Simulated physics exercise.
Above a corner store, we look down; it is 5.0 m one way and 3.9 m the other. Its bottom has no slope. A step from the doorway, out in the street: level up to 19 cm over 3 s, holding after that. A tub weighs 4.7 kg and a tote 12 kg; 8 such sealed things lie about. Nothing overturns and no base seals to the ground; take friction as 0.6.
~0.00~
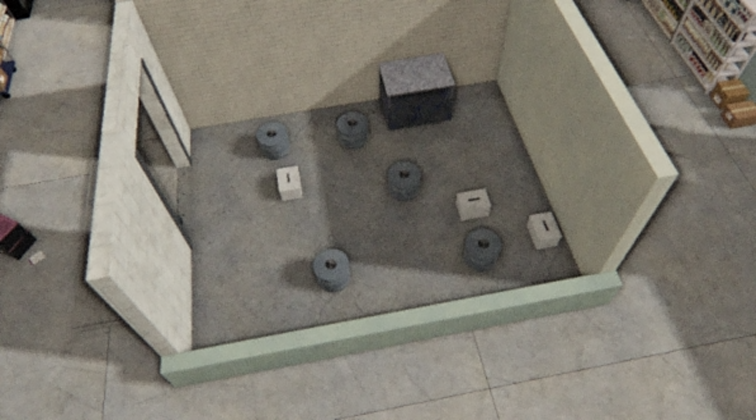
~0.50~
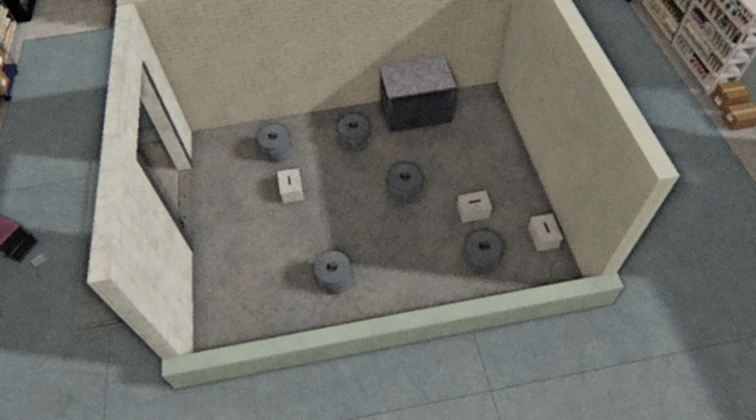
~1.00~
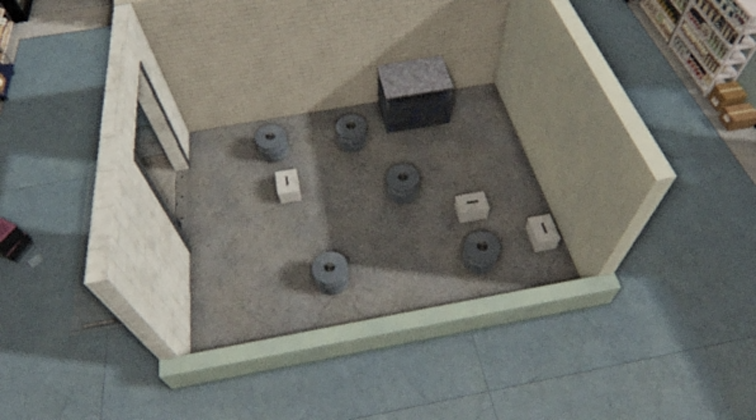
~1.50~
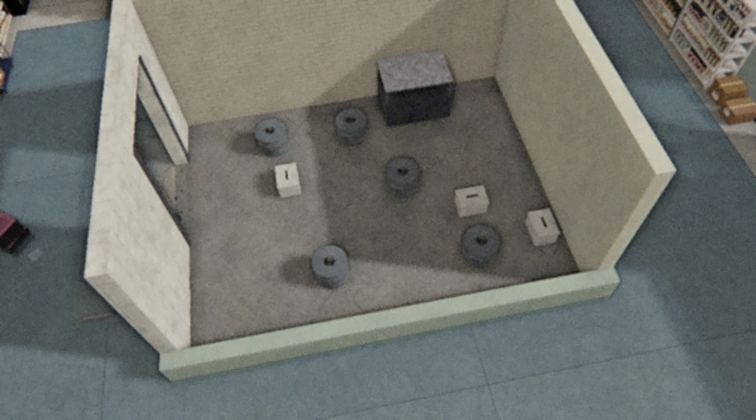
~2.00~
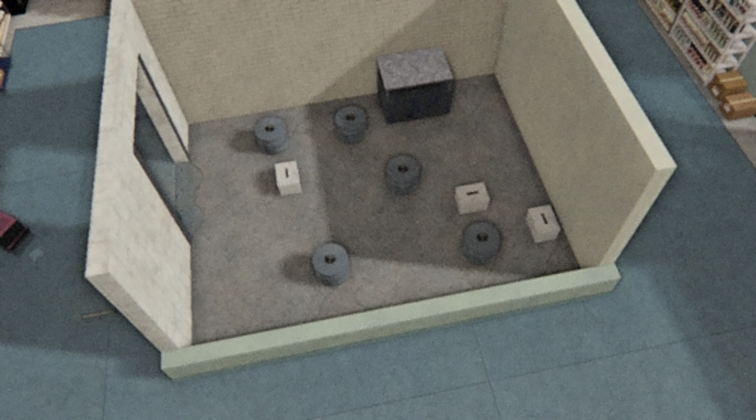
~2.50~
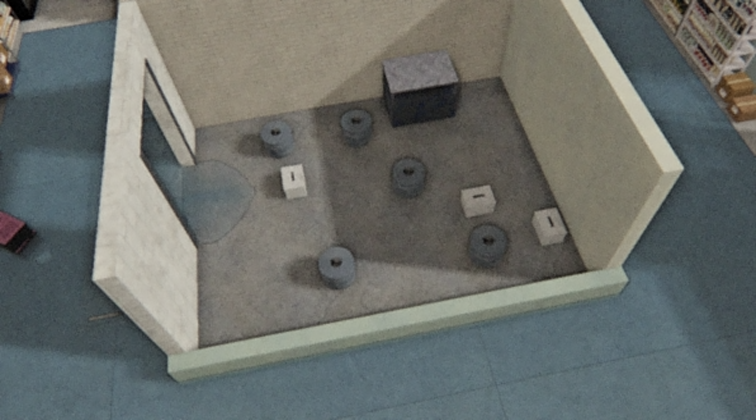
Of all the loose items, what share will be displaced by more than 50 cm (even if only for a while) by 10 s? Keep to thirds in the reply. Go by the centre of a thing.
My answer: Two thirds or more.
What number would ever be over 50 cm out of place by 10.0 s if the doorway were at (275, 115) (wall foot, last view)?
In that case the number is 5.
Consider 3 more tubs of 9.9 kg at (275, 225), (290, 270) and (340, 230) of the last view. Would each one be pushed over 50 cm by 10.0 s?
The first one tops the mark, the next stays inside the mark, and the last tops the mark.
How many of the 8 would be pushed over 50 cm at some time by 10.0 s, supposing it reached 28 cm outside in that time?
I count 8 of them in that case.
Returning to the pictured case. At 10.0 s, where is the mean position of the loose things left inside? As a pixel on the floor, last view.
They're centred close to (472, 208).
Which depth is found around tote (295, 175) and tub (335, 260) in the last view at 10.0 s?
Close to 7 and 8 centimetres.
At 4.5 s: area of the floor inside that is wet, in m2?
Wet: Near 8.5 m2.
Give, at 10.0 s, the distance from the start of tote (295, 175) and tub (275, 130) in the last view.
The first is 100 cm from its start, the second 250 cm.
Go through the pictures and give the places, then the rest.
The first picture shows a tub at (272, 134), on the bottom; a tub at (331, 265) rests on the ground; 0.0 m2 under water; 0 of 8 have shifted.
The second picture shows a tub at (273, 136) rests on the ground; a tub at (332, 267), on the bottom; 0.0 m2 under water; 0 of 8 have shifted.
The third picture shows a tub at (270, 137) rests on the ground; a tub at (330, 267) rests on the ground; 0.0 m2 under water; 0 of 8 have shifted.
The fourth picture shows a tub at (270, 131) rests on the ground; a tub at (330, 261), on the bottom; water covers 0.0 m2; 0 of 8 have shifted.
The fifth picture shows a tub at (270, 129) rests on the ground; a tub at (330, 259) rests on the ground; 0.1 m2 under water; 0 of 8 have shifted.
The sixth picture shows a tub at (276, 132), on the bottom; a tub at (336, 262), on the bottom; water covers 0.9 m2; 0 of 8 have shifted.
After 3.5 s 0 of 8 are over 50 cm from their spots; 0 afloat.
After 4.5 s 1 of 8 are over 50 cm from their spots; 1 afloat.
After 7.0 s 6 of 8 are over 50 cm from their spots; 5 afloat.
After 10.0 s 7 of 8 are over 50 cm from their spots, and 7 have been at some point; 7 afloat.
